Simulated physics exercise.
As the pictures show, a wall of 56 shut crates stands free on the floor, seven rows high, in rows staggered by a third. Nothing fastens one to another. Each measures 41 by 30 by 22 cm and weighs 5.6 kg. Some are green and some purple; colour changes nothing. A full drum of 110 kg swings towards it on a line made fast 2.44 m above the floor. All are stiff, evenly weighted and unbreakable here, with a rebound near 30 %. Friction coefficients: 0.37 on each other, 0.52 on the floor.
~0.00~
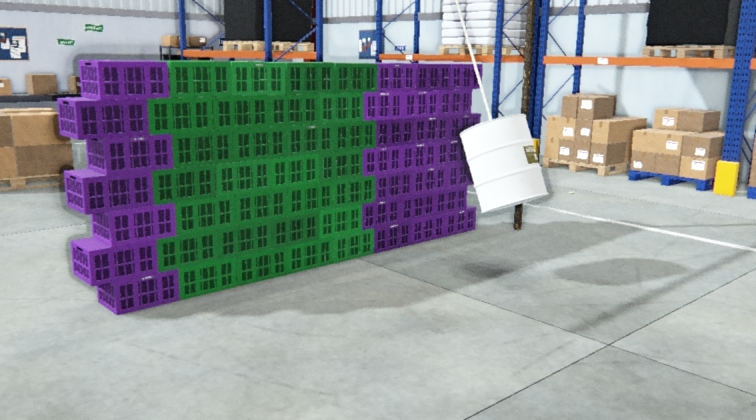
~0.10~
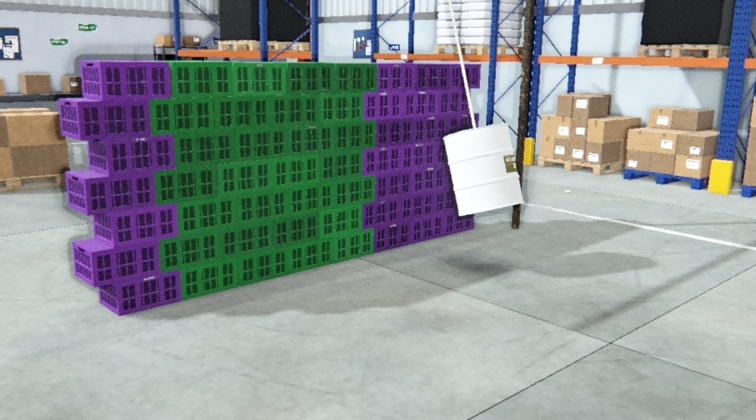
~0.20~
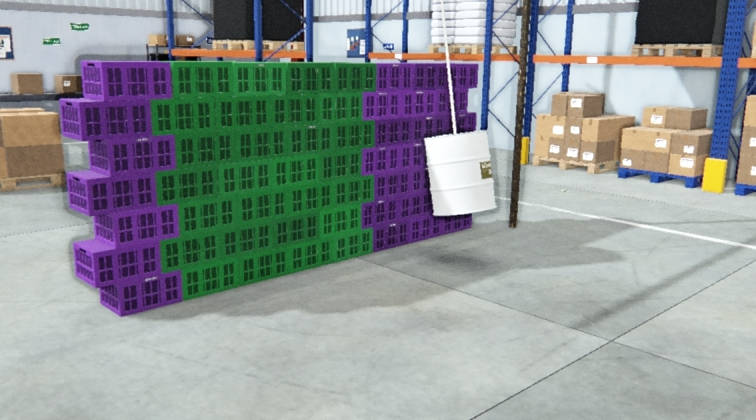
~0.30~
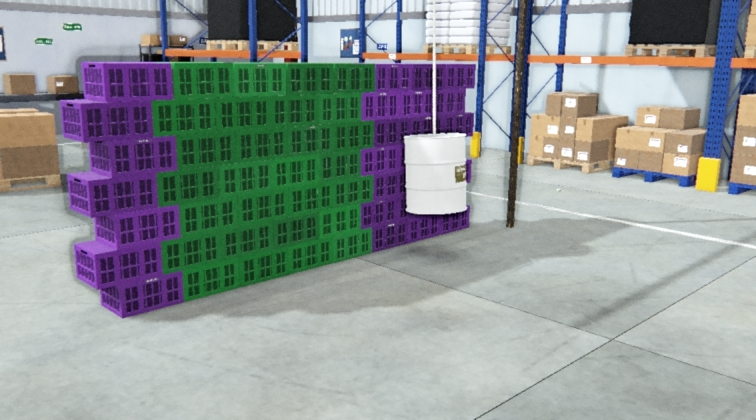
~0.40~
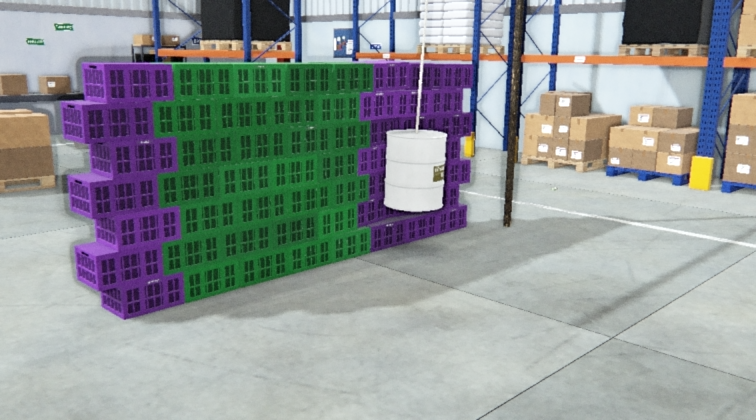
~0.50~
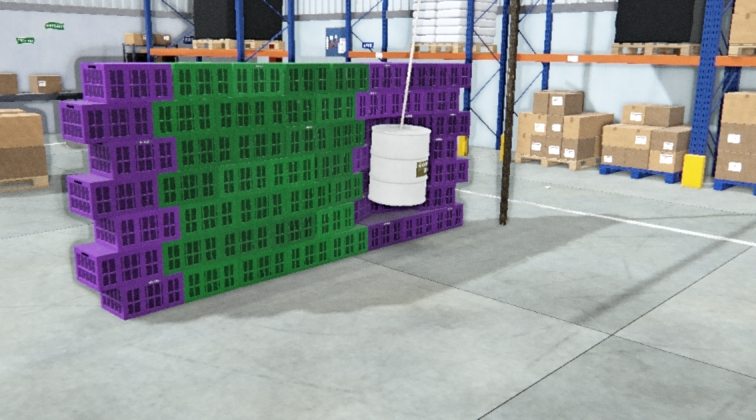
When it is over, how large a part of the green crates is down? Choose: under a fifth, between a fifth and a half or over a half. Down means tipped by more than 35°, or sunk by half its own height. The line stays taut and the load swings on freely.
The part is from a fifth to a half.
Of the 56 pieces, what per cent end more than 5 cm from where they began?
Shifted: 45 per cent.
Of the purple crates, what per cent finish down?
By colour: Purple 60 per cent.
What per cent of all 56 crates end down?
Roughly 45 per cent of them.
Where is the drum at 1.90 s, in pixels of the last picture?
At about (455, 172).
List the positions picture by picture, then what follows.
In the first picture (we follow the side turned to the camera; the camera moves round a little), drum (513, 158) line 24° before plumb; top green crate (358, 78); top purple crate (398, 78); no piece has moved.
The second picture shows drum (493, 167) line 18° before plumb; top green crate (357, 78).
The third picture shows drum (469, 173) line 11° before plumb; top green crate (357, 78).
The fourth picture shows drum (443, 176) line 3° before plumb; top green crate (356, 78).
The fifth picture shows drum (422, 175) line 3° past plumb; top green crate (355, 78); 11 stirred so far.
The sixth picture shows drum (405, 170) line 8° past plumb; top green crate (352, 78); top purple crate (388, 77) displaced 22 mm; 22 stirred so far.
Around 1.26 s, line 12° past plumb; none of the 28 green crates down (5 of 56 in all colours); top green crate tipped 11°; top purple crate tipped 16°.
Around 1.90 s, line 11° before plumb; 9 of the 28 green crates down (25 of 56 in all colours); top green crate on its side; top purple crate on its side.
Finally (4.0 s), line 11° past plumb; 9 of the 28 green crates down (25 of 56 in all colours); top green crate on its side; top purple crate upside down. That is 32 per cent. Seen by the last camera, middles, top green crate near (151, 214), top purple crate near (257, 195).
